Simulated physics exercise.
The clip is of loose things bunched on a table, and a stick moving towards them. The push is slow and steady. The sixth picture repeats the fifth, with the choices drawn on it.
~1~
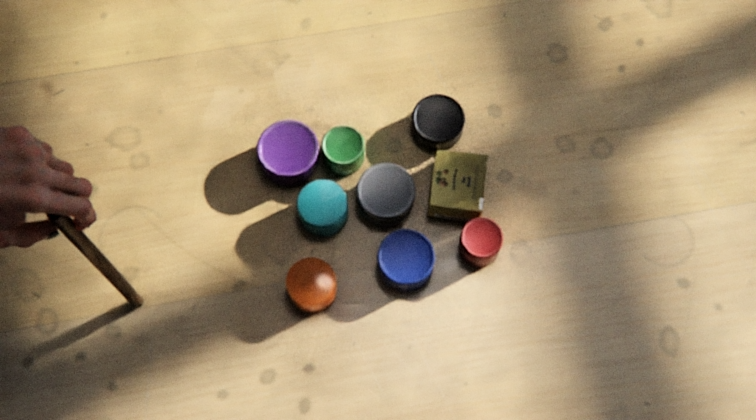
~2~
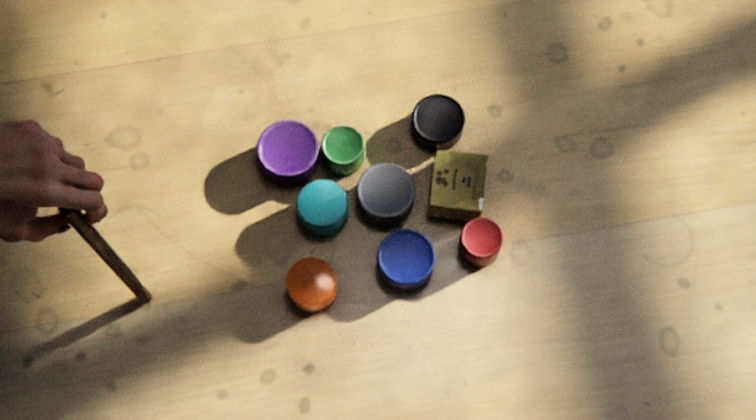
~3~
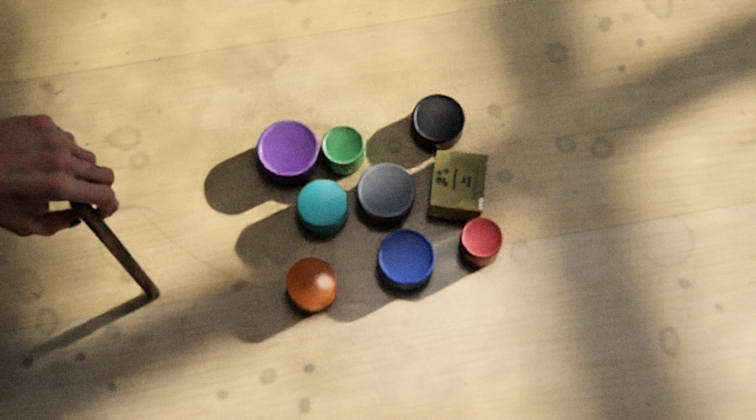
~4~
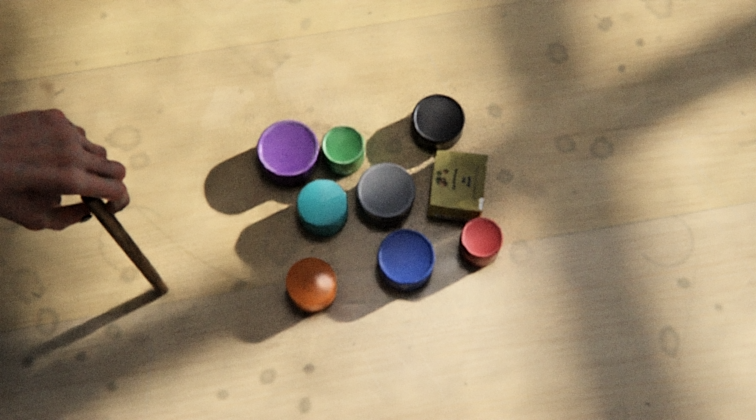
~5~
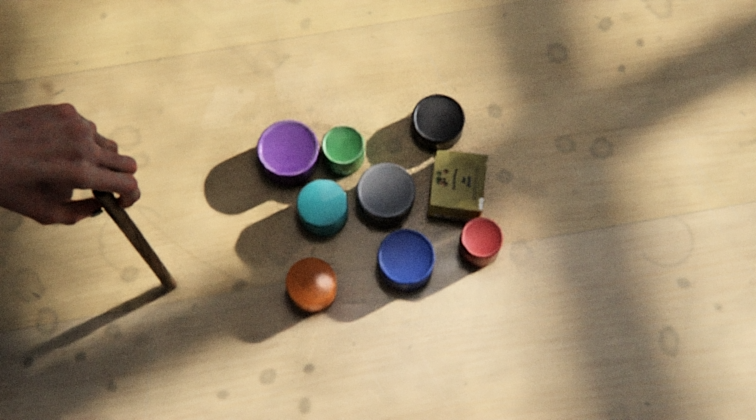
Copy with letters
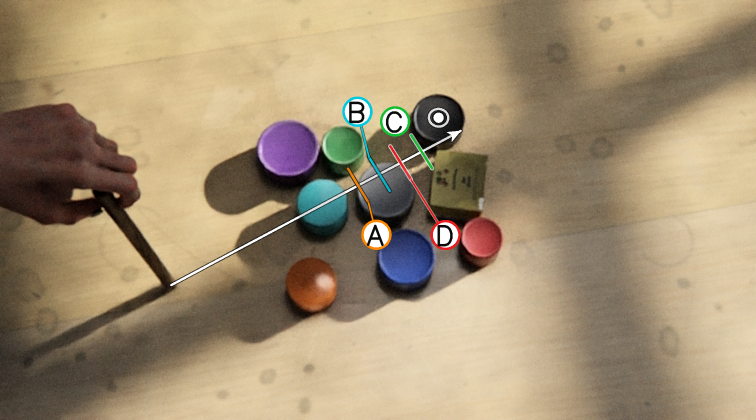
A hand holding a stick moves it slowly right towards a bunch of colourful tubs.
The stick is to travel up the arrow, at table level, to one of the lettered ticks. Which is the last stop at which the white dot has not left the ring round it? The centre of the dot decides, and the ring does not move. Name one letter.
All is well up to C.
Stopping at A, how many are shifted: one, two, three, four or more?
Three.
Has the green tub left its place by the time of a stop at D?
By then, no.
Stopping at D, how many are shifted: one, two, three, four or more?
It has moved three.
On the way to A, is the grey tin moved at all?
Yes.
On the marked copy, A at (358, 186); B at (380, 174); C at (422, 152); D at (400, 163); the arrow from (171, 285) to (460, 131); the white dot at (438, 118).
With C. Early on, foot of the stick (263, 237).
Further on, foot of the stick (353, 189); turquoise tin (370, 207); grey tin (422, 197).
At the end, foot of the stick (422, 152); turquoise tin (369, 207); grey tin (422, 197); the dot is still in its ring.
As for the rest, A keeps the dot in but is short; B keeps the dot in but is short; D keeps the dot in but is short.
